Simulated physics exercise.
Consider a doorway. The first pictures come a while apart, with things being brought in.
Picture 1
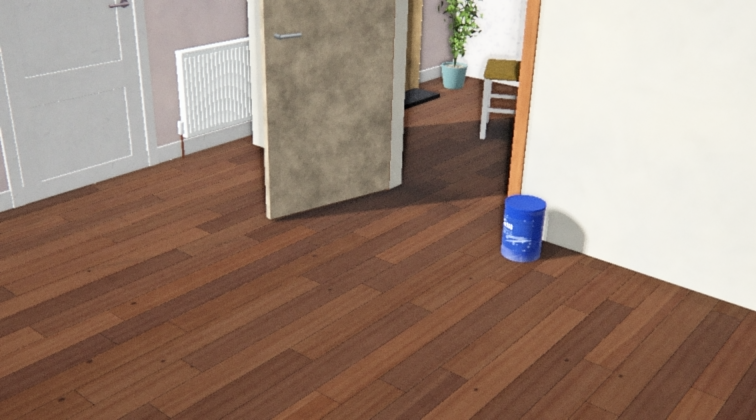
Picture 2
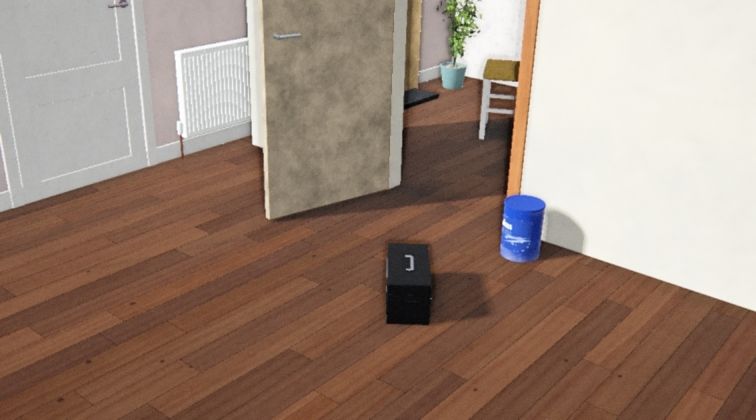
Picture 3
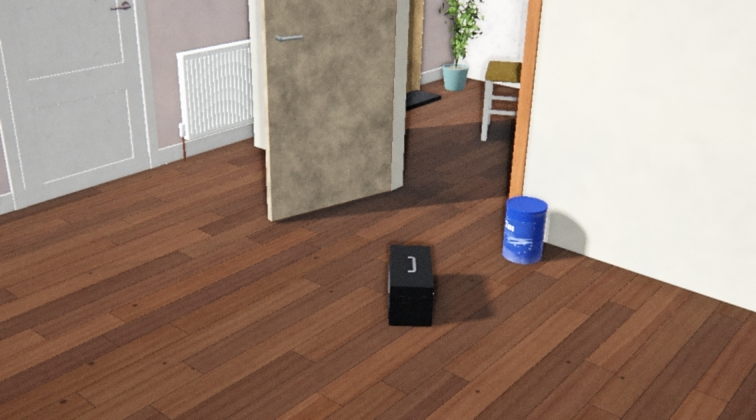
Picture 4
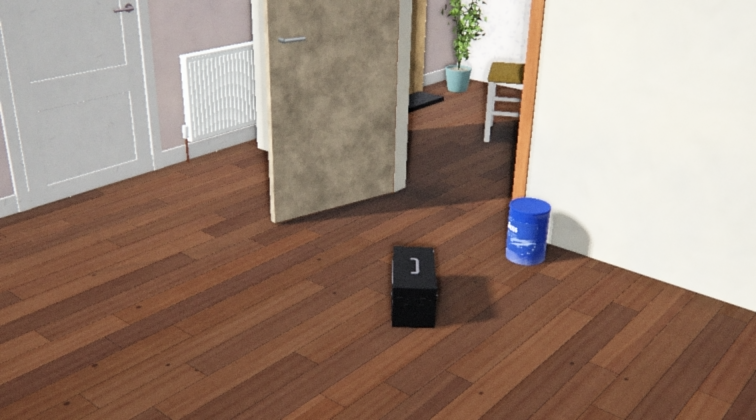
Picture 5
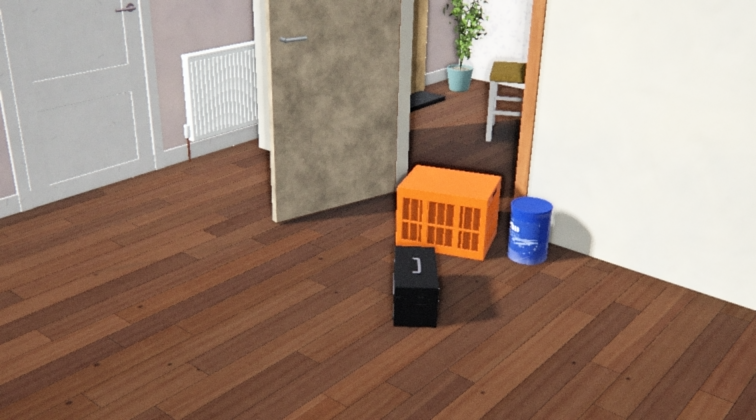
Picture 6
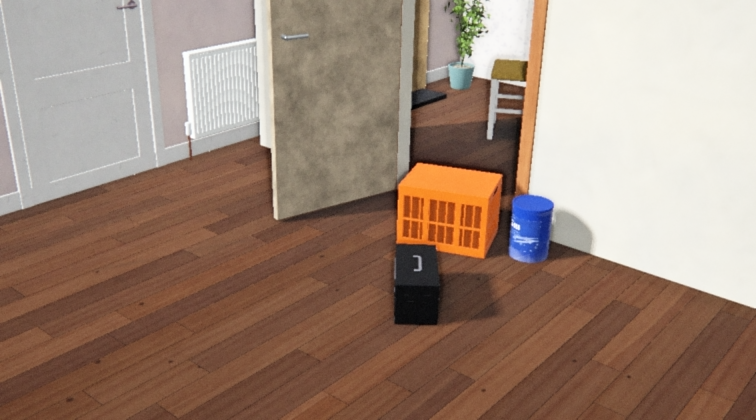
A black toolbox, then an orange chest, appear near the open door and blue pail.
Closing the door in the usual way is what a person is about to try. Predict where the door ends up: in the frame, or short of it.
The door never meets its frame.
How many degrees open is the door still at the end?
The answer is roughly 50°.
Then, 0.60 s after the last picture, open by 95°.
Then, 1.00 s after the last picture, open by 81°.
Then, 1.30 s after the last picture, open by 69°.
Then, 1.60 s after the last picture, open by 57°.
At rest, open by 51°; all 3 in place. Seen from the same camera at the end, orange chest near (451, 209).
